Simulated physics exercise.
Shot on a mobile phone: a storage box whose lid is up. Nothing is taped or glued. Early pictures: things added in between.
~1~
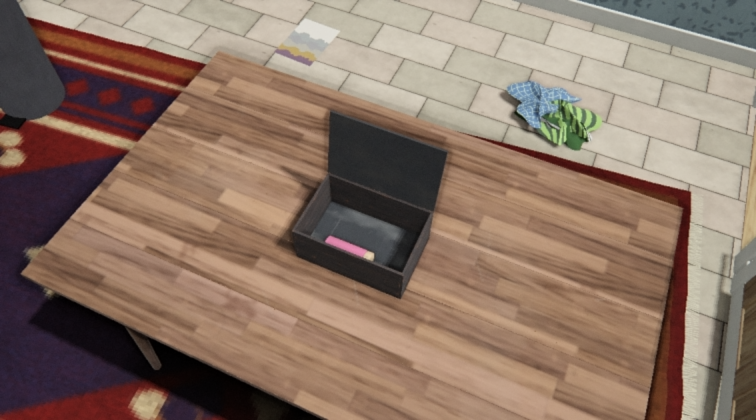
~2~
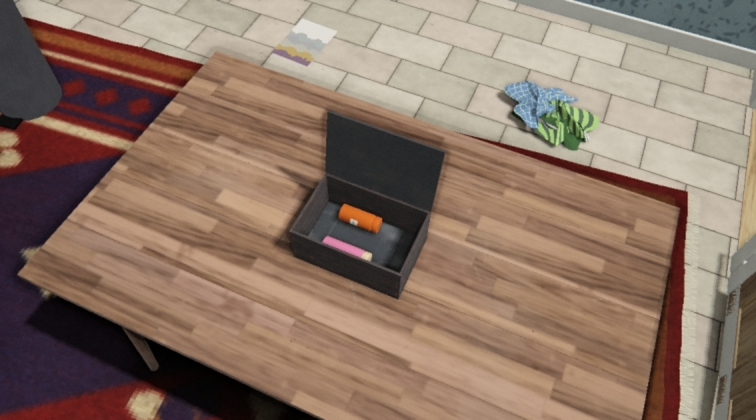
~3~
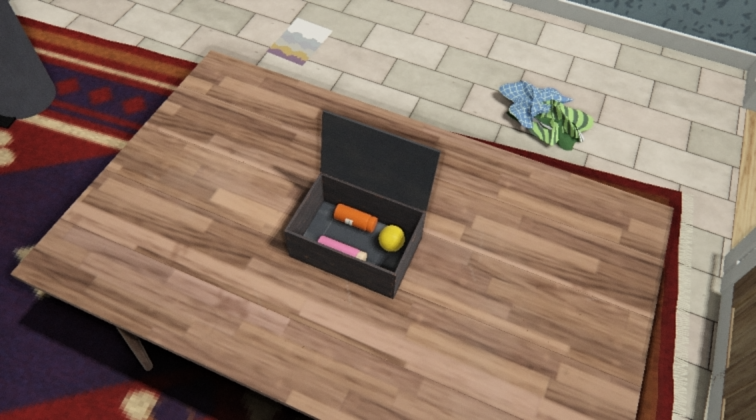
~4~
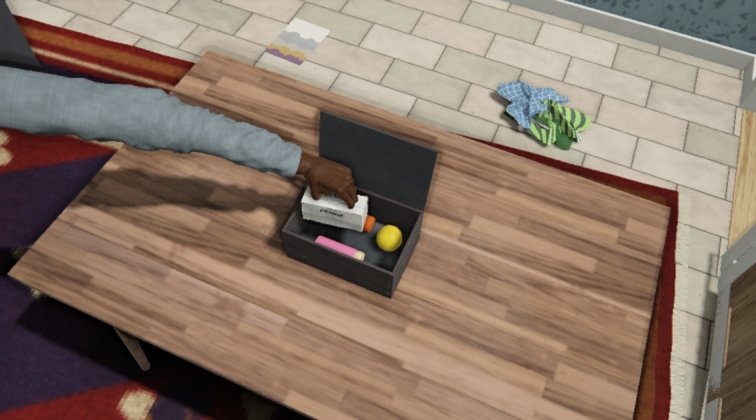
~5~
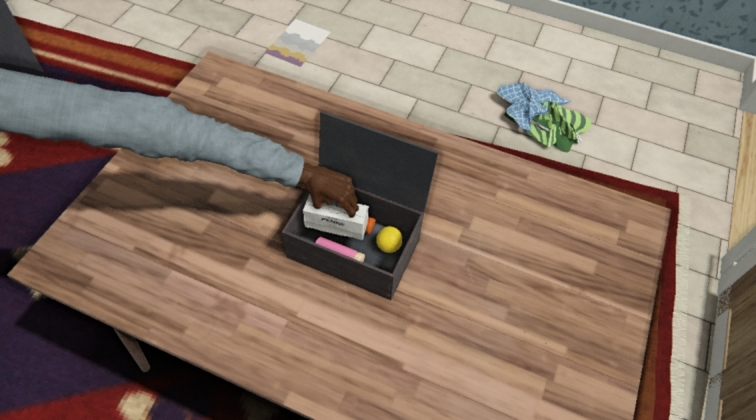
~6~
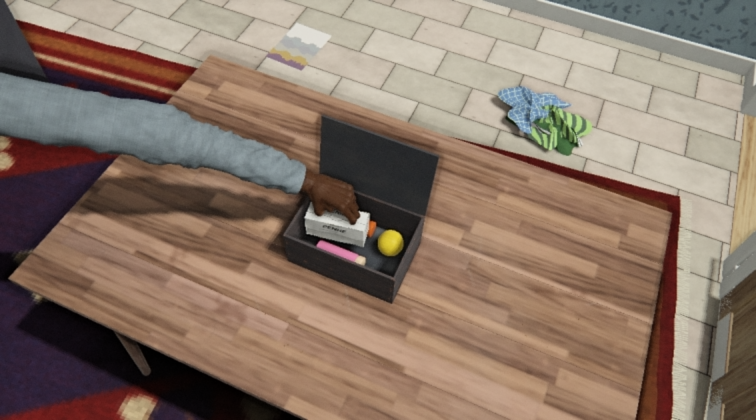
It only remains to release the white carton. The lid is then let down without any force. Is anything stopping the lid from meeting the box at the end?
The lid seats properly.
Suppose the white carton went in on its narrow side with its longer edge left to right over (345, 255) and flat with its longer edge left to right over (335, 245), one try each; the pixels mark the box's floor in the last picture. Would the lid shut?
First, the lid does shut; second, the lid does shut.
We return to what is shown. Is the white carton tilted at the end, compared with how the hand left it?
Well, it stays just as set.
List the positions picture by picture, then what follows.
In the first frame, the last thing is not in view yet.
In the second frame, the last thing is not in view yet.
In the third frame, the last thing is not in view yet; yellow lemon (392, 239).
The fourth frame shows still above its spot; white carton (335, 208).
The fifth frame shows still above its spot; white carton (336, 217).
The sixth frame shows put in, still held; white carton (337, 224); yellow lemon (390, 243).
Then, 0.70 s later than the last frame, white carton moved a little near (337, 235).
Then, 1.50 s later than the last frame, lid 66° above the rim; white carton moved a little near (337, 235).
Then, 1.90 s later than the last frame, lid 39° above the rim; white carton moved a little near (337, 235).
Then, 2.20 s later than the last frame, lid 16° above the rim; white carton moved a little near (337, 235).
When it is over, lid shut; moved from the start, white carton; the other 3 as before. End places, in pixels of the last picture, white carton near (337, 235).
